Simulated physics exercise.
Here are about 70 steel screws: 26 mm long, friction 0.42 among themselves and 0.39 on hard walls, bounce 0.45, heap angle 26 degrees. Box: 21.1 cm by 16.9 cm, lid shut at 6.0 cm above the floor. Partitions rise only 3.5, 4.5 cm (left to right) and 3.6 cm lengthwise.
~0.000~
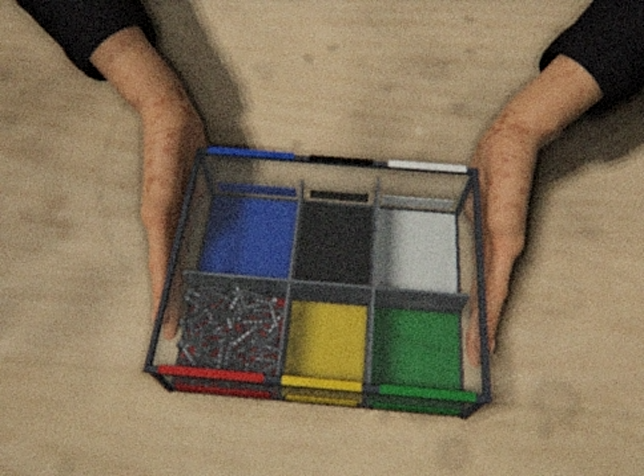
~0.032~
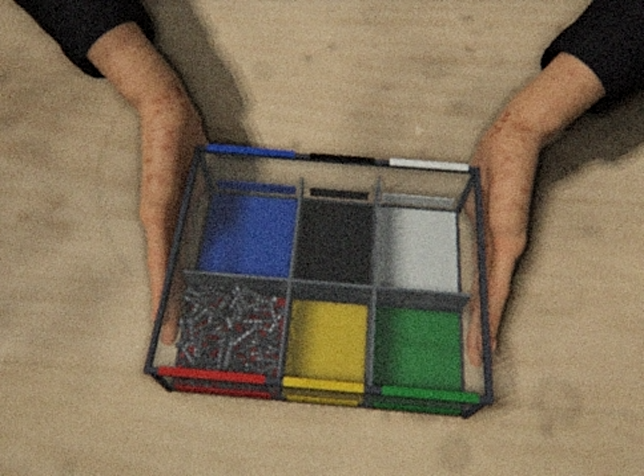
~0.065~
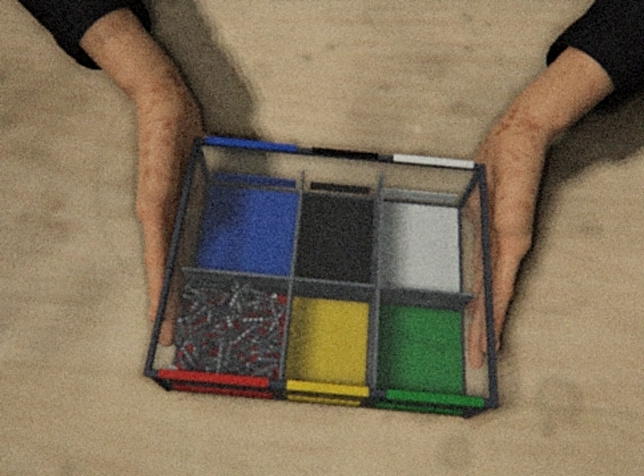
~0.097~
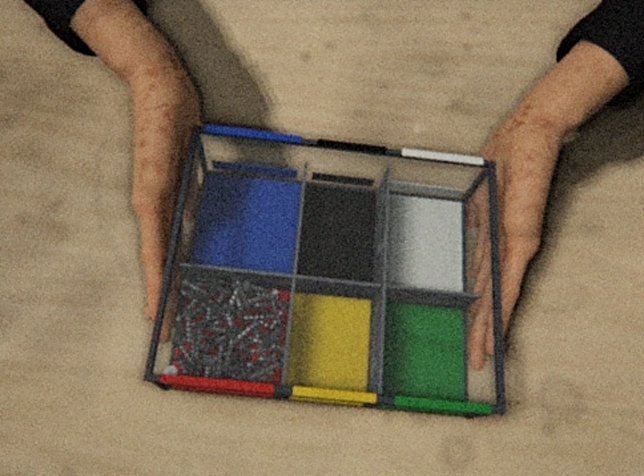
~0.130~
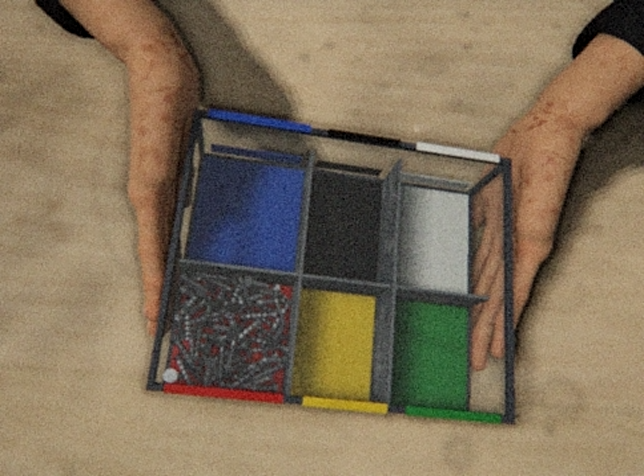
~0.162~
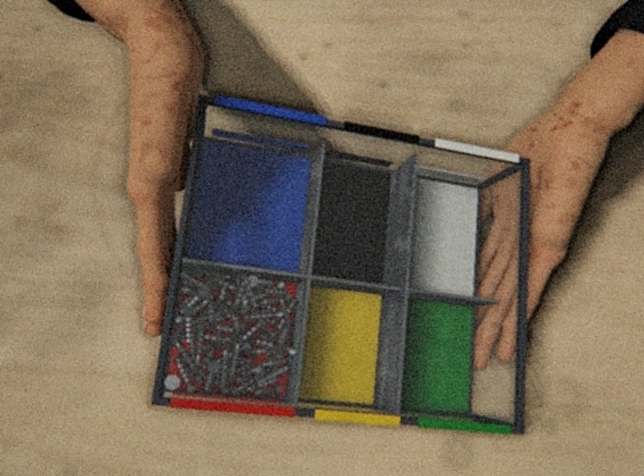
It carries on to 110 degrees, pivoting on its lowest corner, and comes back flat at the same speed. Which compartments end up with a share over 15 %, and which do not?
Red compartment over, blue compartment not over, green compartment not over, yellow compartment over, white compartment not over, black compartment not over.
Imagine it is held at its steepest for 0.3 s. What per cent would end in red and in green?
Red 55; green 5.
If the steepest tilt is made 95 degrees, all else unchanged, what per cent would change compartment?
I'd estimate around 45 per cent.
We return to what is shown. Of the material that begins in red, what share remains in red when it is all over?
About 60 in a hundred.
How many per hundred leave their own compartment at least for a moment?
About 40 %.
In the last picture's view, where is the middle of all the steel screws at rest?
Once everything settles, the centre is around (269, 367).
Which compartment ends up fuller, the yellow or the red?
That would be the red compartment.
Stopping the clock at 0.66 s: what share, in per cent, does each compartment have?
Red 85, blue 0, green 0, yellow 15, white 0, black 0.
Then, at 0.66 s, tilt 109 degrees; red 85 %, yellow 15 %.
After 0.99 s, tilt 47 degrees; red 60 %, green 5 %, yellow 35 %.
After 1.42 s, tilt 0 degrees; red 60 %, green 5 %, yellow 35 %.
At rest (1.9 s), red 60 %, blue 0 %, green 5 %, yellow 35 %, white 0 %, black 0 %.
